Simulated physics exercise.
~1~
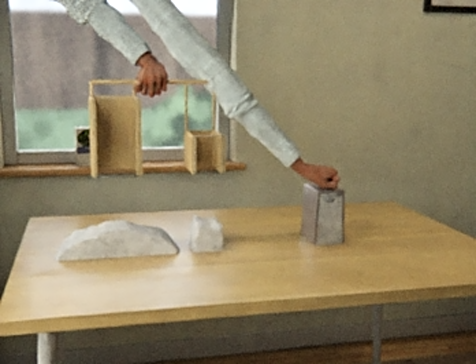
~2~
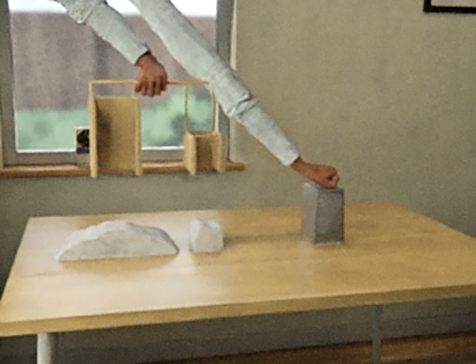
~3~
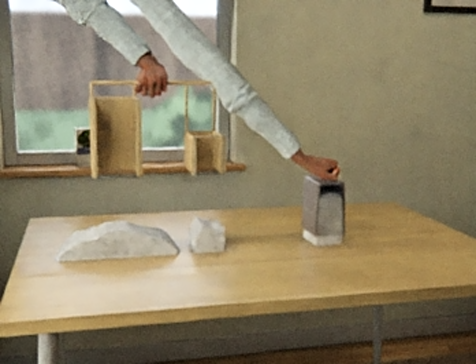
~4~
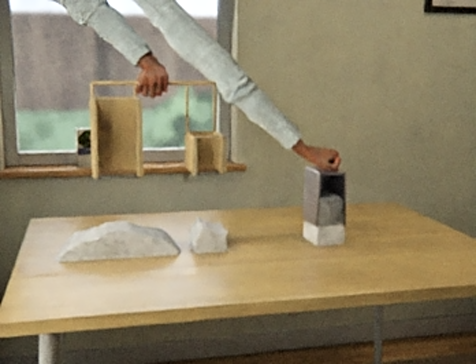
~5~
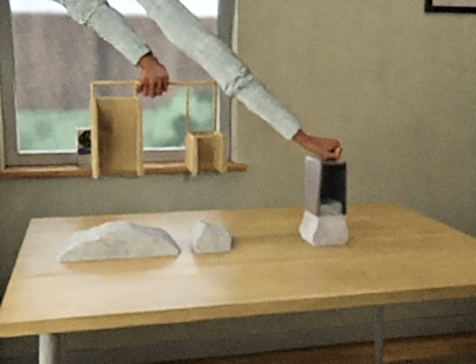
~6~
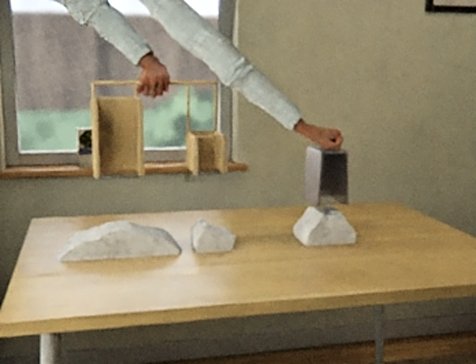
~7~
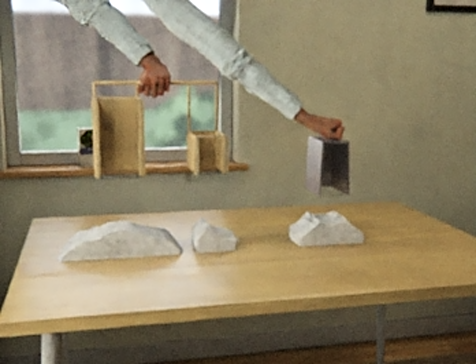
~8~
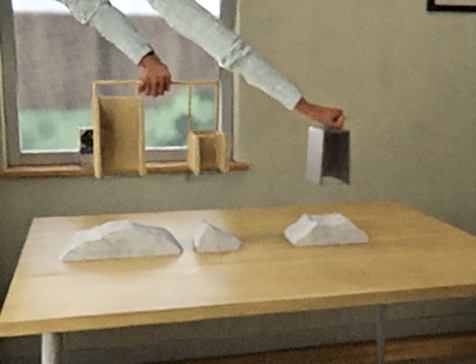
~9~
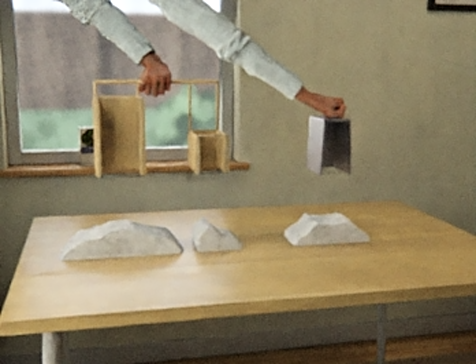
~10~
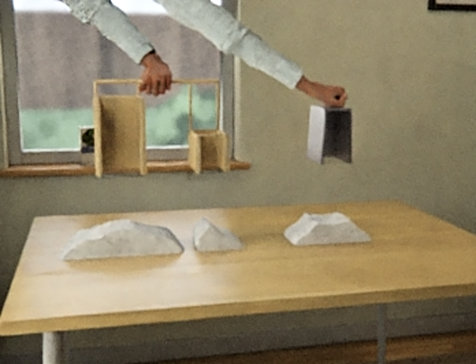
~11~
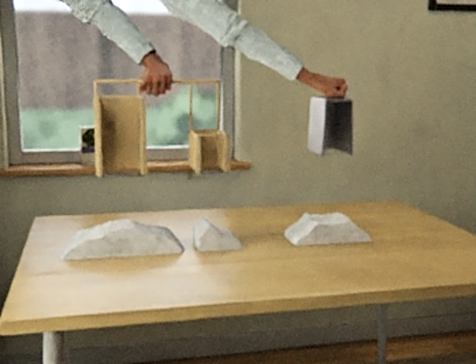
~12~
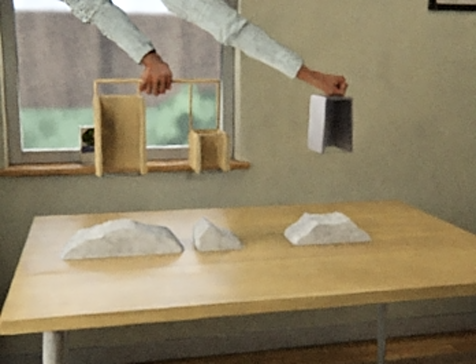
In a room with a window at left, a slightly swaying view looks across at a pale wooden table. Two white mounds of what looks like wet snow, one wide and one small, sit on its left side, and a grey tin stands upside down to their right. Two pale-sleeved arms reach in, one hand holding a wooden frame before the window, the other gripping the tin. The tin is drawn upward, and the snow beneath emerges, slumping and spreading as it clears. The tin stops above a low, flat-topped white mound on the table.
